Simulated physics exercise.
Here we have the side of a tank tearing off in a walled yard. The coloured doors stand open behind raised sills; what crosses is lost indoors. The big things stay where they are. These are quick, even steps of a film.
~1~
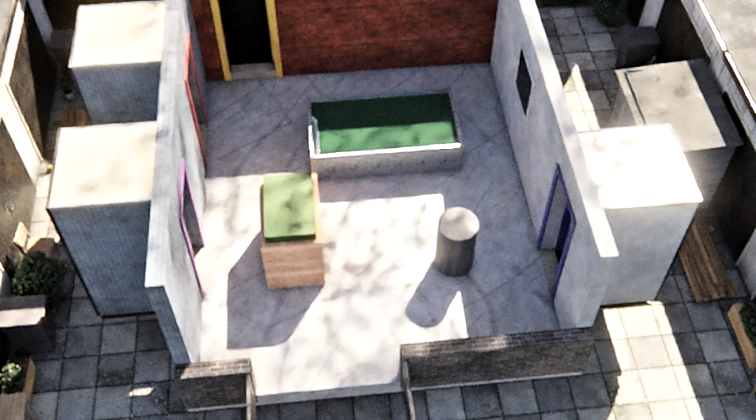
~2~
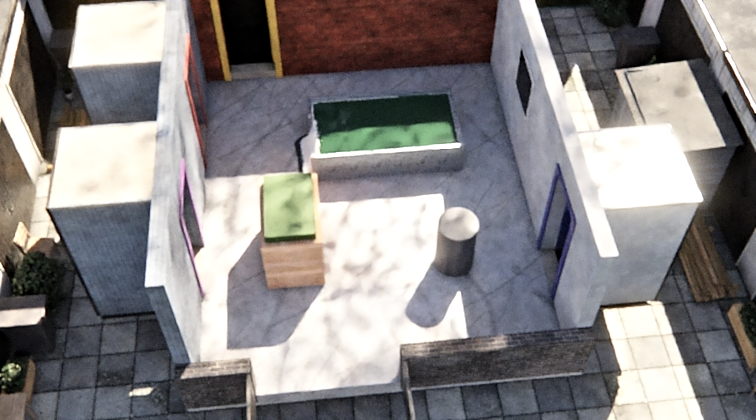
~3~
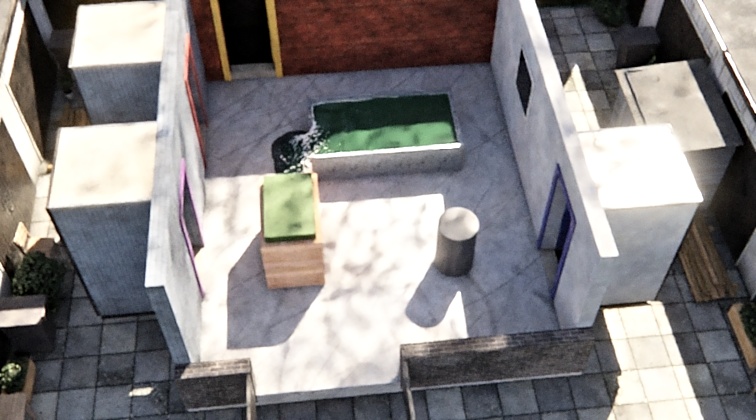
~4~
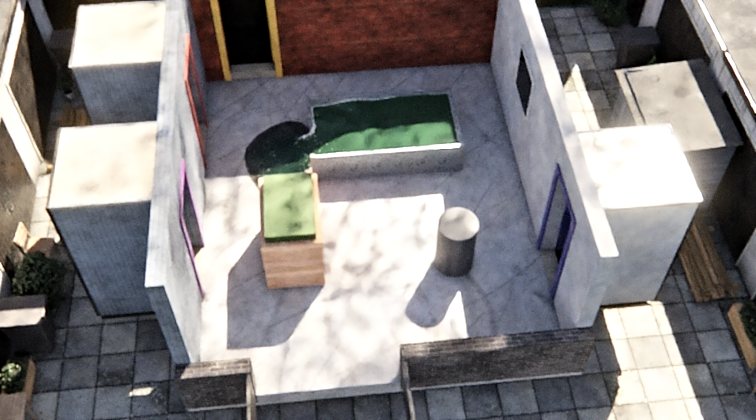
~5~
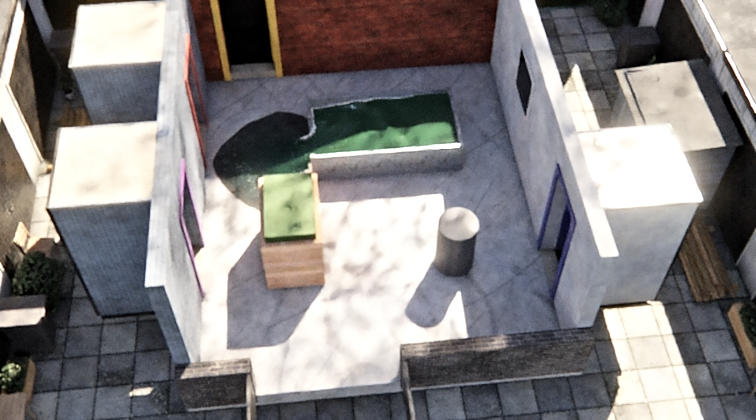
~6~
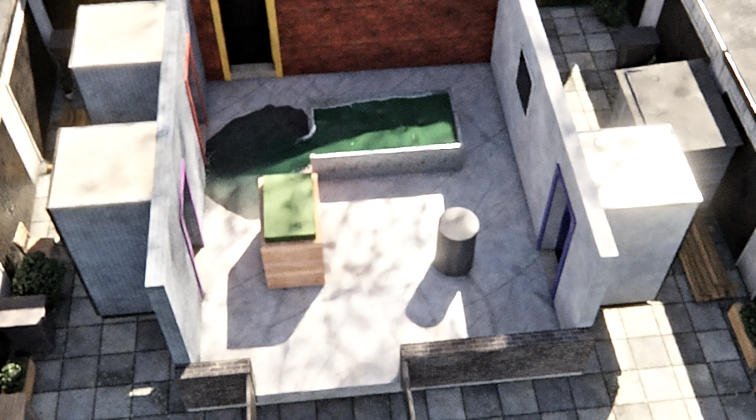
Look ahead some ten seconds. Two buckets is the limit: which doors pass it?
The blue door holds within the limit; the yellow door holds within the limit; the purple door floods; the red door floods.
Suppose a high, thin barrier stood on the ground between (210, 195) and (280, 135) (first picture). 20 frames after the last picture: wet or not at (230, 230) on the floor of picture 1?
At that place: Awash.
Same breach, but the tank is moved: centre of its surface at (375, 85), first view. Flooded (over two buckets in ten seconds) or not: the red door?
One by one: The red door takes more.
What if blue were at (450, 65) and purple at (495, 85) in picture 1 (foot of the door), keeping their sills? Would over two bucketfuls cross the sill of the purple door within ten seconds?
One by one: Purple door lets more in.
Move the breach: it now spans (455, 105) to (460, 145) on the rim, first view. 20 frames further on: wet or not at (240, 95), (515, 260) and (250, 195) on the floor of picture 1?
In that order: No water, awash, clear.
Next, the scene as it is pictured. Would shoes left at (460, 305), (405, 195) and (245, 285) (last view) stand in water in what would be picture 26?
In turn: No water, no water, wet.
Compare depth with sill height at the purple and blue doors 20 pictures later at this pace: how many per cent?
Roughly 220 per cent, then 0 per cent.
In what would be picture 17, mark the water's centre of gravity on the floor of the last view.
Close to (327, 159).
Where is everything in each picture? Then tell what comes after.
The open tank at (383, 124) is whole and still, in the first picture.
The front is at a hidden place, out from the gap at (314, 152), in the second picture.
Water pours out at (314, 152) and has run to a hidden place, in the third picture.
Water pours out at (314, 153) and has run to (252, 149), in the fourth picture.
Water pours out at (314, 153) and has run to (219, 159), in the fifth picture.
The front is at (205, 188), out from the gap at (314, 152), in the sixth picture.
A moment on, water covers 15 % of the floor; the blue door not reached, the yellow door not reached, the purple door not reached, the red door over two buckets in.
Next, water covers 25 % of the floor; the blue door not reached, the yellow door wet at the sill, nothing in, the purple door under two buckets in, the red door over two buckets in.
Then, water covers 35 % of the floor; the blue door not reached, the yellow door wet at the sill, nothing in, the purple door over two buckets in, the red door far over two buckets in.
Later, water covers 50 % of the floor; the blue door not reached, the yellow door wet at the sill, nothing in, the purple door over two buckets in, the red door far over two buckets in.
In the end, water covers 75 % of the floor; the blue door wet at the sill, nothing in, the yellow door wet at the sill, nothing in, the purple door over two buckets in, the red door far over two buckets in.
